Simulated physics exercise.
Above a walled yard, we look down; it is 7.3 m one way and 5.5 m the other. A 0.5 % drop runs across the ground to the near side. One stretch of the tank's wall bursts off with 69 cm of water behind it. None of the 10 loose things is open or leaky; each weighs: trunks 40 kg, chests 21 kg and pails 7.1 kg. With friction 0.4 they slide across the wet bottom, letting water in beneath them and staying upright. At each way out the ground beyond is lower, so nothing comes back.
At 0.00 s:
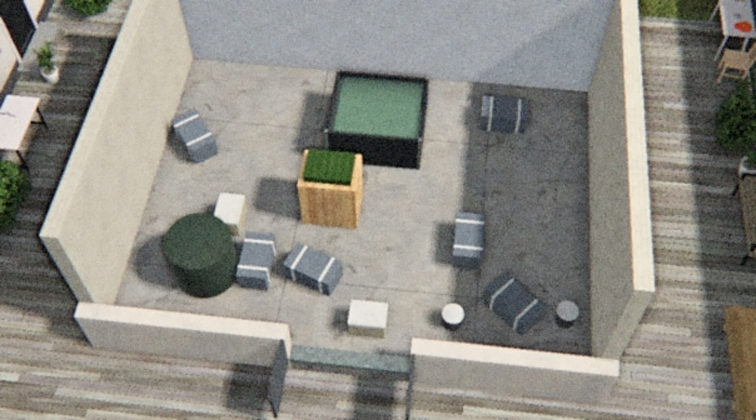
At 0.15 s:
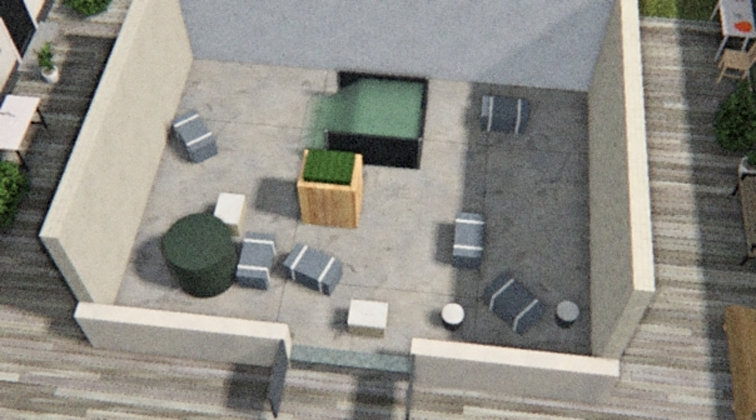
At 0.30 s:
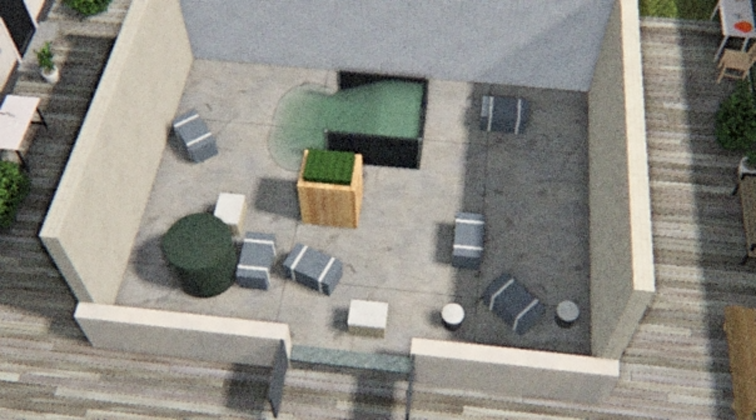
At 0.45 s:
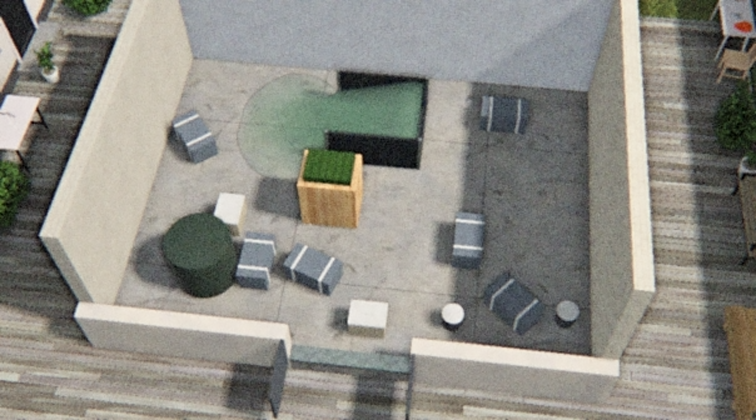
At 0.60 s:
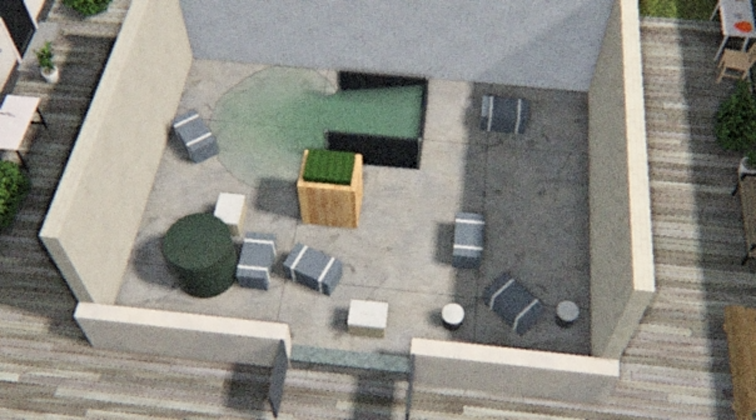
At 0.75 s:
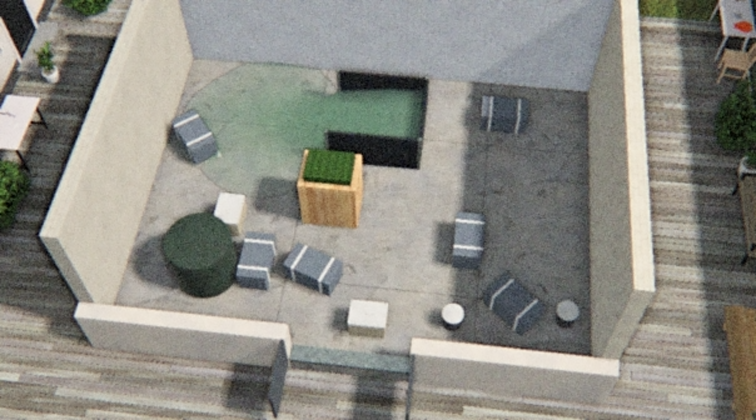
Green water bursts from the left side of a dark-walled tank at the back of a walled, grey-floored yard, seen from a fixed view high above. A wooden box with a grassy top stands near the middle, among grey slatted chests, white blocks, pale pails and a dark green cylinder at left. The water fans leftward across the floor, thinning and reaching around the upper-left chest, while the objects stay still.
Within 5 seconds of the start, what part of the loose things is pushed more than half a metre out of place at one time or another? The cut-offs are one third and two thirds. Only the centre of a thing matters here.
The share is below one third.
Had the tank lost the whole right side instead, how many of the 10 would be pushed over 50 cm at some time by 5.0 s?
Count: 4.
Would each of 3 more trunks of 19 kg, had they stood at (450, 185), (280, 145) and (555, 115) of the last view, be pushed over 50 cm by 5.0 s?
Result, in sequence: Below the mark / above the mark / below the mark.
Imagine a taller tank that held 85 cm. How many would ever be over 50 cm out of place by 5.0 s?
So the tally would be 2.
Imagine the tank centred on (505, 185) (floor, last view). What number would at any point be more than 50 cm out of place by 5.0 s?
1.
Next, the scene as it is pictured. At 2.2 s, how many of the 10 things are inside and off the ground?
Count: 1.
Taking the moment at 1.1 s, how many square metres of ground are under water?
I'd put it close to 10.0 m2.
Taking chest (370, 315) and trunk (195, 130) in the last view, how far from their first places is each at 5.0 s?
The first is off by 0 cm, the second by 300 cm.
After 1.1 s 0 of 10 are over 50 cm from their spots; 0 afloat.
After 2.2 s 1 of 10 are over 50 cm from their spots; 1 afloat.
After 3.5 s 1 of 10 are over 50 cm from their spots; 0 afloat.
After 5.0 s 2 of 10 are over 50 cm from their spots, and 2 have been at some point; 0 afloat.
